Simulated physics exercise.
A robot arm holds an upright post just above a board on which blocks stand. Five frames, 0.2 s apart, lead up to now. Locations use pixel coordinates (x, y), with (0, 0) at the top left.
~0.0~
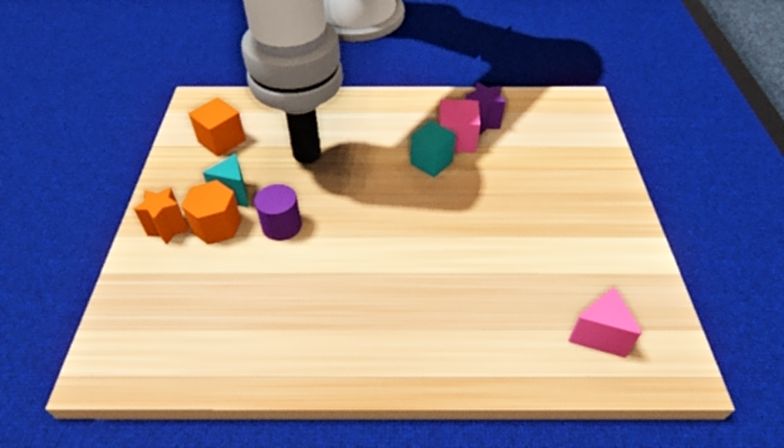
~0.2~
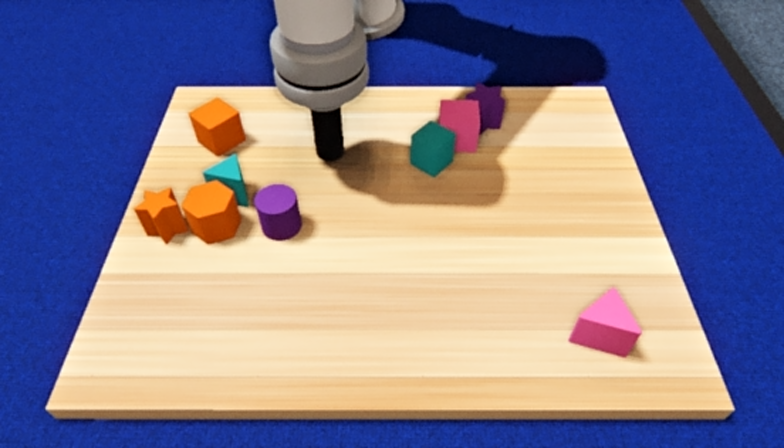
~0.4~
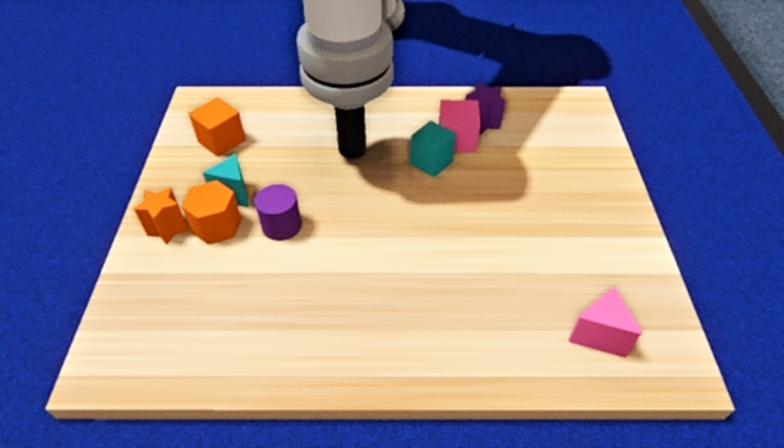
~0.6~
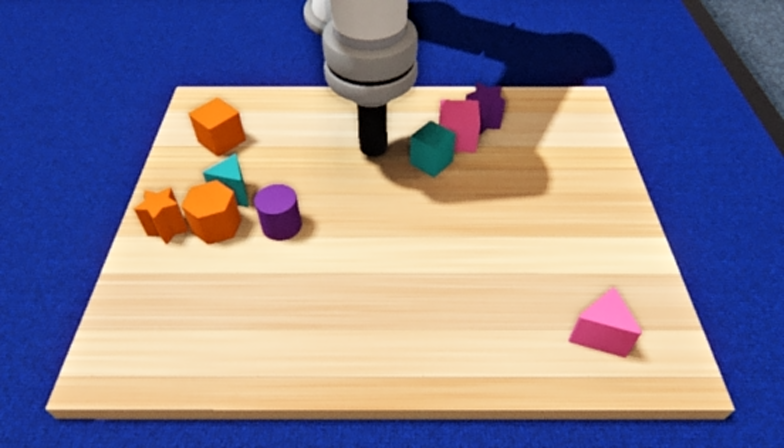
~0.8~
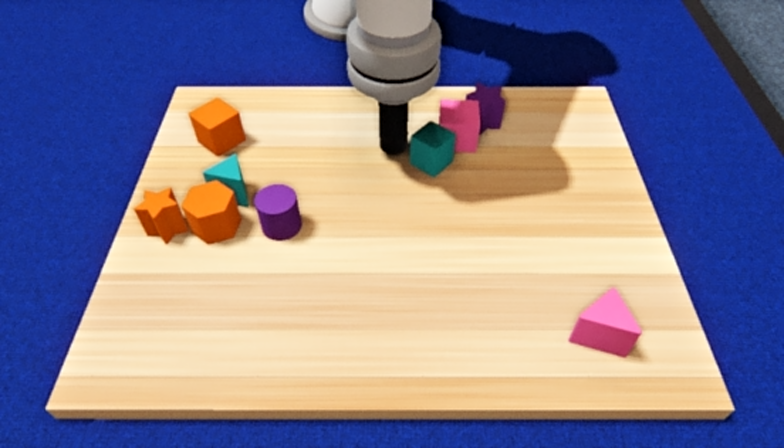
Robot arm moving its black post steadily right above a wooden board, nearing a turquoise block while all the blocks stay still.
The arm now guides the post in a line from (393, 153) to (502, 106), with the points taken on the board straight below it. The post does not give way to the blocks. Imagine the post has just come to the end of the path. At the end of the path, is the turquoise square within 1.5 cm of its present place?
It seems so.
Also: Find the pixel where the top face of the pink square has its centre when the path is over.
The middle of its upper face should be somewhere near (495, 111).
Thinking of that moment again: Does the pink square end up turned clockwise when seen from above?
In short: Yes.
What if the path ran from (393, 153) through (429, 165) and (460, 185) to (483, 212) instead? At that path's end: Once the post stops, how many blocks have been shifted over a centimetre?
Moved: Just one.
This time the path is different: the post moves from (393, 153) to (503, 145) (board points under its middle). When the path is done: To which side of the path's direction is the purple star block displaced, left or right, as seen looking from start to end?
Goes left.
The first path, step by step. One third of the way, post (432, 129); pink square (468, 110); purple star block (492, 93), turned 20° anticlockwise.
Two thirds of the way, post (469, 114); pink square (493, 111), turned 40° clockwise; purple star block (508, 88), turned 40° anticlockwise.
At the end, post (504, 99); turquoise square in place; pink square (495, 111), turned 45° clockwise; purple star block (534, 84).
